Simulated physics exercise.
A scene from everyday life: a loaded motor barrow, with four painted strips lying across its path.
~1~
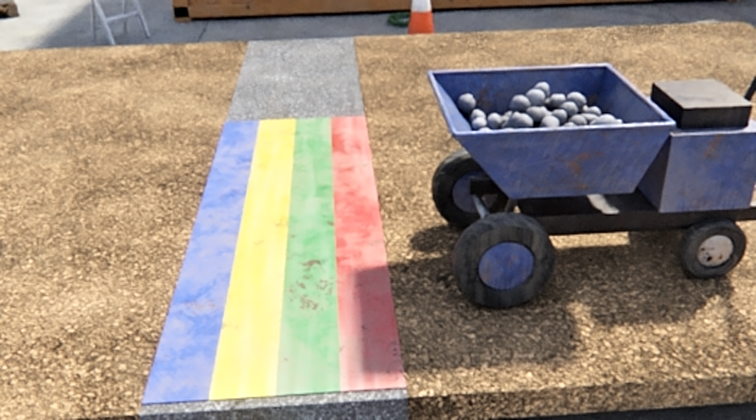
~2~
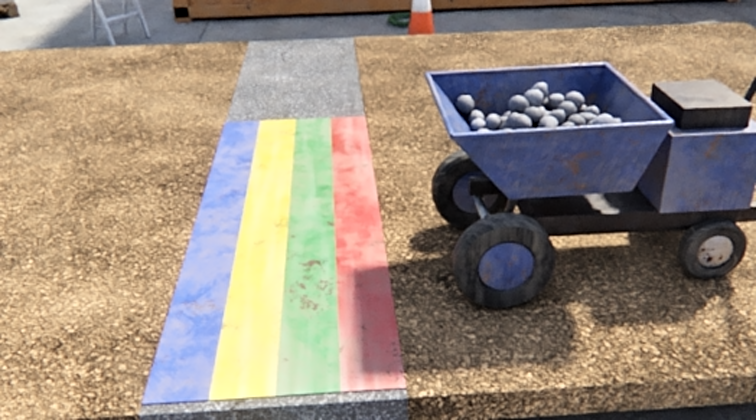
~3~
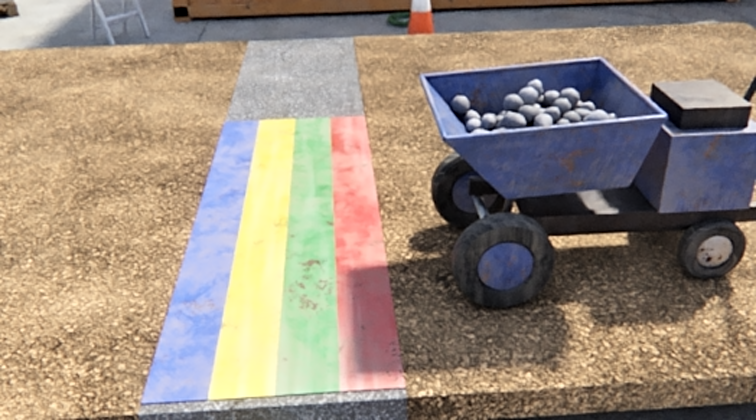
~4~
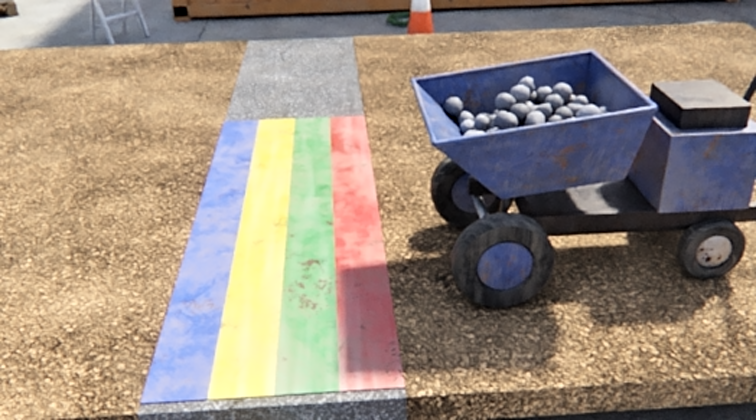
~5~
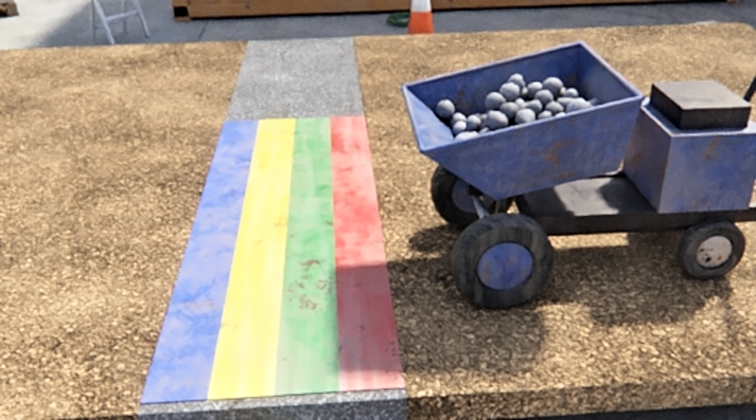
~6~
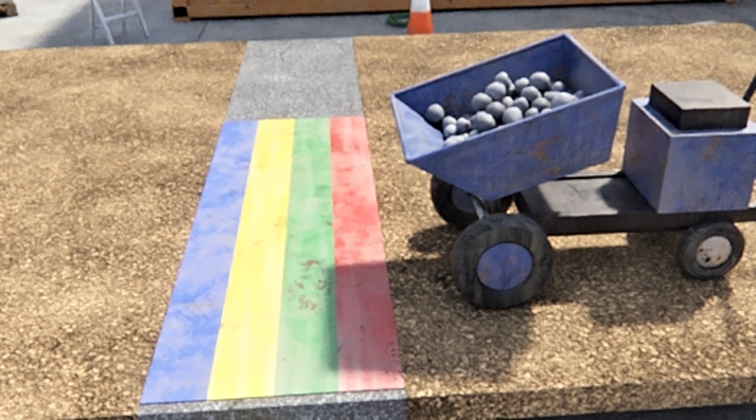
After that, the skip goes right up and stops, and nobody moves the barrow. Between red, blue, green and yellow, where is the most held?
On green.
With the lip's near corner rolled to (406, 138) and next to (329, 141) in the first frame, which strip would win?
Yellow first, the blue one second.
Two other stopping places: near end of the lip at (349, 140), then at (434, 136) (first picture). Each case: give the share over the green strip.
You'd see around 0 per cent the first time and around 40 per cent the second.
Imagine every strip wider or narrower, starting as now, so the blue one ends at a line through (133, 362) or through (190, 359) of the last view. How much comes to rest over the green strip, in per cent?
Roughly 50 % and 40 %.
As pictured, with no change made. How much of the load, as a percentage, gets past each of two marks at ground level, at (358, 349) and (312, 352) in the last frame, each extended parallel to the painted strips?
Close to 80 and 50 per cent respectively.
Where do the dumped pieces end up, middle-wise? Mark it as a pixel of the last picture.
Around (307, 262).
Shortly afterwards, skip tipped steeply; the whole lot in the skip.
Next, skip tipped steeply; all but a few in the skip; only a few over the red strip; a little over the green strip.
Some moments later, skip tipped right over; near a quarter in the skip; a little over the red strip; near half over the green strip; a little over the yellow strip; only a few over the blue strip; only a few off the paint.
In the end, skip tipped right over; near a quarter in the skip; a little over the red strip; near half over the green strip; near a quarter over the yellow strip; only a few over the blue strip; only a few off the paint.
